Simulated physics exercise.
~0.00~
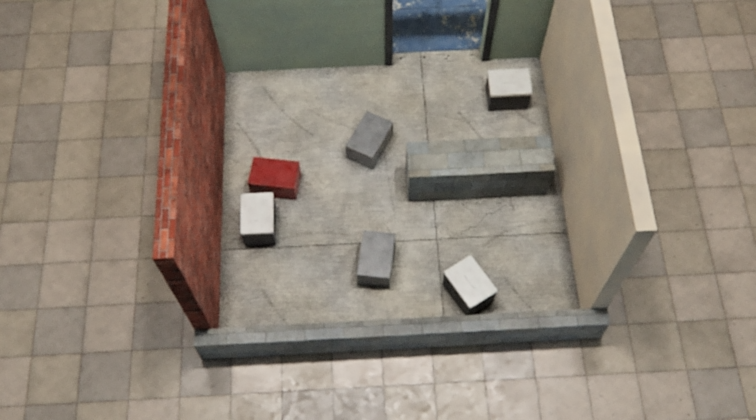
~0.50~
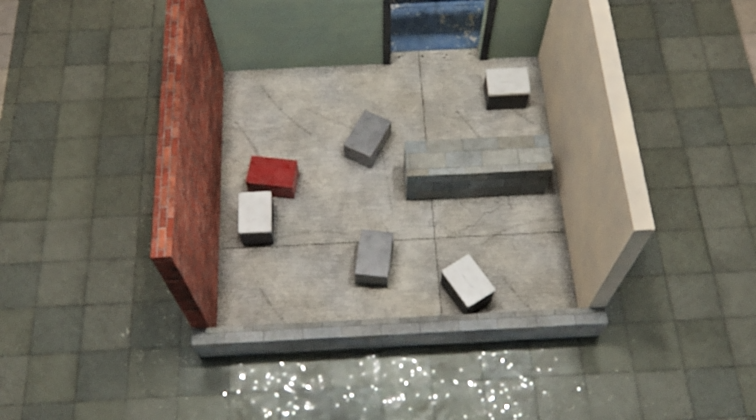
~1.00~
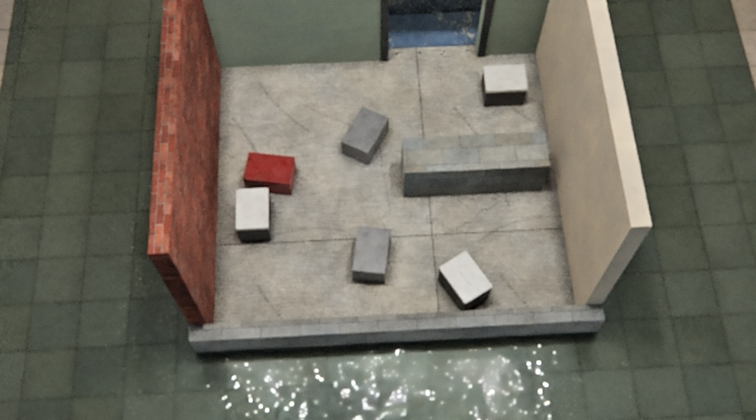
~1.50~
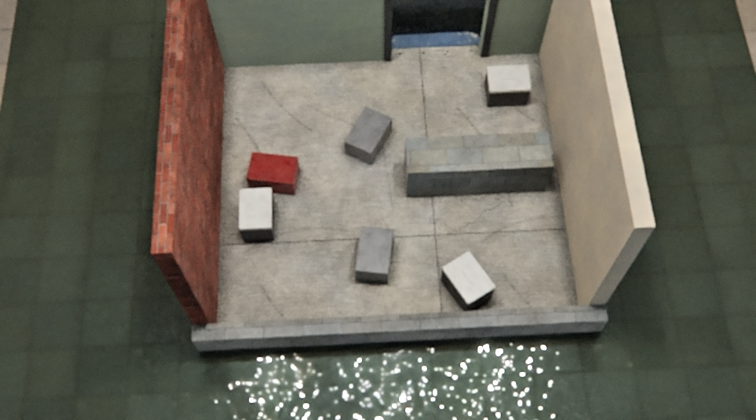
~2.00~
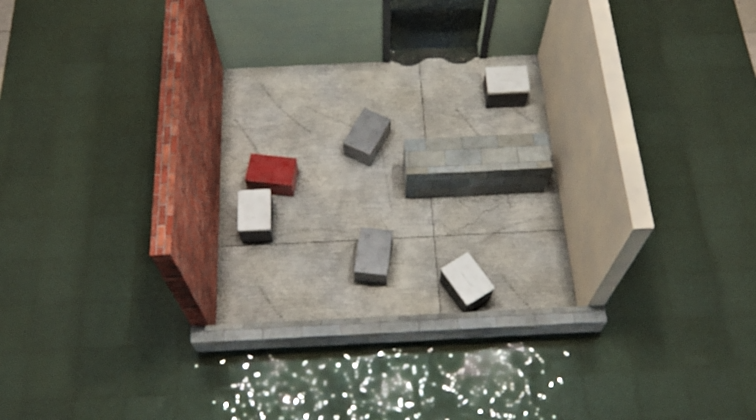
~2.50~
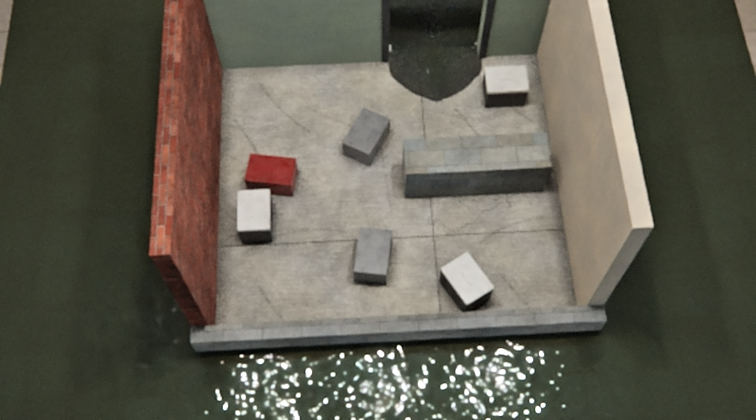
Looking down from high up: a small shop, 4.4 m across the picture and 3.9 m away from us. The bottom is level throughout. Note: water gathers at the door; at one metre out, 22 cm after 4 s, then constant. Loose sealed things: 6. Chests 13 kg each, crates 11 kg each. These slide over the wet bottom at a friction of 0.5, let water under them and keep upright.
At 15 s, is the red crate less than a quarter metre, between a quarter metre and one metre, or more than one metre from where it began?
It gets shunted far.
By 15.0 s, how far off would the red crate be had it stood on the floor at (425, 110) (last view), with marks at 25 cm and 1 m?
By then it winds up well off.
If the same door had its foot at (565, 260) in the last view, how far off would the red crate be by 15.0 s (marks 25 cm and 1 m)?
Then the red crate gets carried off.
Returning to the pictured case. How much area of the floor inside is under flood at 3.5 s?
Somewhere around 2.5 m2, roughly.
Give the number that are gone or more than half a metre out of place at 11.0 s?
My count gives 3.
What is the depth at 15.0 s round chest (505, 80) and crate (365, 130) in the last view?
First roughly 15 cm, second roughly 11 cm.
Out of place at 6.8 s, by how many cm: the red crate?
30 cm or so by then.
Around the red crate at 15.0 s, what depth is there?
Close to 14 centimetres.
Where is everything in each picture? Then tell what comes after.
The first frame shows the red crate at (274, 173) rests on the ground; water covers 0.0 m2; 0 of 6 have shifted.
The second frame shows the red crate at (272, 171) rests on the ground; water covers 0.0 m2; 0 of 6 have shifted.
The third frame shows the red crate at (269, 168) rests on the ground; 0.0 m2 under water; 0 of 6 have shifted.
The fourth frame shows the red crate at (272, 168) rests on the ground; water covers 0.0 m2; 0 of 6 have shifted.
The fifth frame shows the red crate at (271, 169) rests on the ground; 0.0 m2 under water; 0 of 6 have shifted.
The sixth frame shows the red crate at (270, 169) rests on the ground; water covers 0.6 m2; 0 of 6 have shifted.
After 3.5 s the red crate is near (270, 169), 0.0 m from its start, aground; 0 afloat.
After 6.8 s the red crate is near (250, 172), 0.3 m from its start, aground; 1 afloat.
After 11.0 s the red crate is near (311, 256), 1.3 m from its start, afloat; 5 afloat.
After 15.0 s the red crate is near (482, 222), 2.8 m from its start, afloat; 6 afloat.
